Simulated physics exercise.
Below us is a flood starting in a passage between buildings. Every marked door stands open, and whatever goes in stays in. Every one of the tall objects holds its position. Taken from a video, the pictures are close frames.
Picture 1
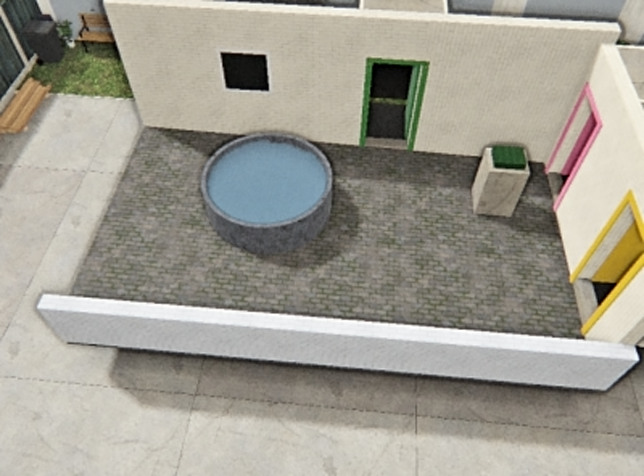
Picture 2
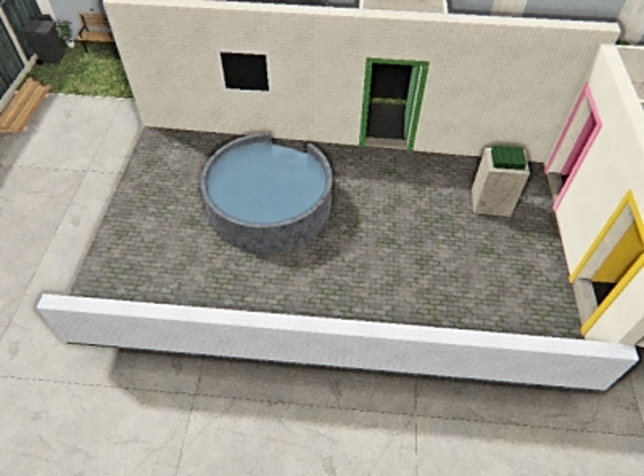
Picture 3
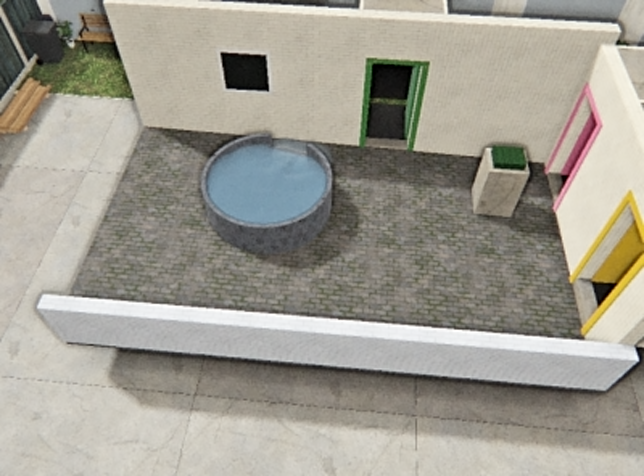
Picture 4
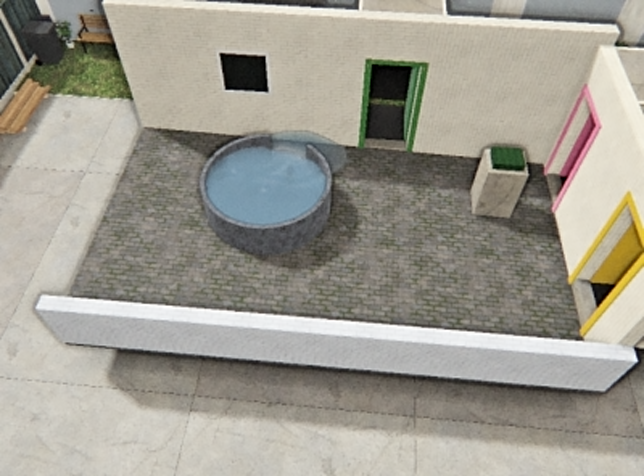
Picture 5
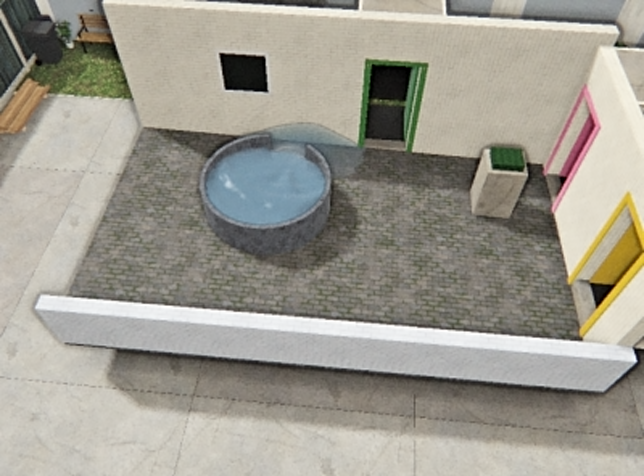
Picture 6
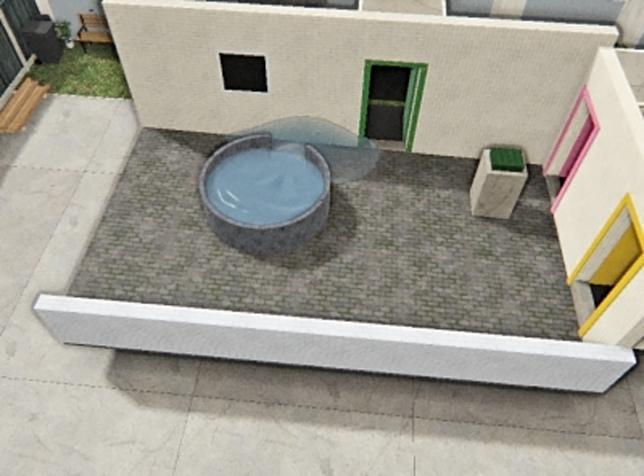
The clip shows a round tank of still water in a paved courtyard, where a gap appears in its far rim and water pours out behind it, spreading rightward across the paving toward the green-framed doorway.
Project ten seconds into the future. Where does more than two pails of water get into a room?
The yellow door lets in two pails or less; the green door lets in more than two pails; the pink door lets in more than two pails.
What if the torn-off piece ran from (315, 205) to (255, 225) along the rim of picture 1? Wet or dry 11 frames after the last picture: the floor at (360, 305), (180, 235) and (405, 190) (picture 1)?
Submerged, bone-dry, bone-dry.
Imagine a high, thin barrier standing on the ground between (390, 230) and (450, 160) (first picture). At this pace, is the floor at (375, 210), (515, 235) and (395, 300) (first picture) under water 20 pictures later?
The first spot is swamped, the second untouched, the third untouched.
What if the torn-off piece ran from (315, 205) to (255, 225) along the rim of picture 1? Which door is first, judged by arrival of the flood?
It would be the one in yellow.
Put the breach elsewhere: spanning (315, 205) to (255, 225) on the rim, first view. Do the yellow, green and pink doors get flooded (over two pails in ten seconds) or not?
At the doors, yellow crosses the line, green never reaches it and pink crosses the line.
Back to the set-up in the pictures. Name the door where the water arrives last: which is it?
The yellow-painted one.
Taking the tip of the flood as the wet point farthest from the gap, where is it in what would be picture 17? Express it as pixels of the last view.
Estimated pixel: (537, 167).
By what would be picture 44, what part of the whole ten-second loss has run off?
Close to 75 out of every hundred.
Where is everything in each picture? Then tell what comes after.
Still water in the round tank at (267, 180), in the first frame.
The front is at a hidden place, out from the gap on the round tank's far side, in the second frame.
The front is at a hidden place, out from the gap on the round tank's far side, in the third frame.
Water pours out on the round tank's far side and has run to (340, 146), in the fourth frame.
The front is at (362, 148), out from the gap on the round tank's far side, in the fifth frame.
The front is at (379, 150), out from the gap on the round tank's far side, in the sixth frame.
A moment on, water covers 20 % of the floor; the yellow door not reached, the green door under two buckets in, the pink door not reached.
Next, water covers 40 % of the floor; the yellow door not reached, the green door under two buckets in, the pink door under two buckets in.
Then, water covers 55 % of the floor; the yellow door wet at the sill, nothing in, the green door over two buckets in, the pink door far over two buckets in.
Later, water covers 55 % of the floor; the yellow door wet at the sill, nothing in, the green door over two buckets in, the pink door far over two buckets in.
In the end, water covers 70 % of the floor; the yellow door wet at the sill, nothing in, the green door over two buckets in, the pink door far over two buckets in.
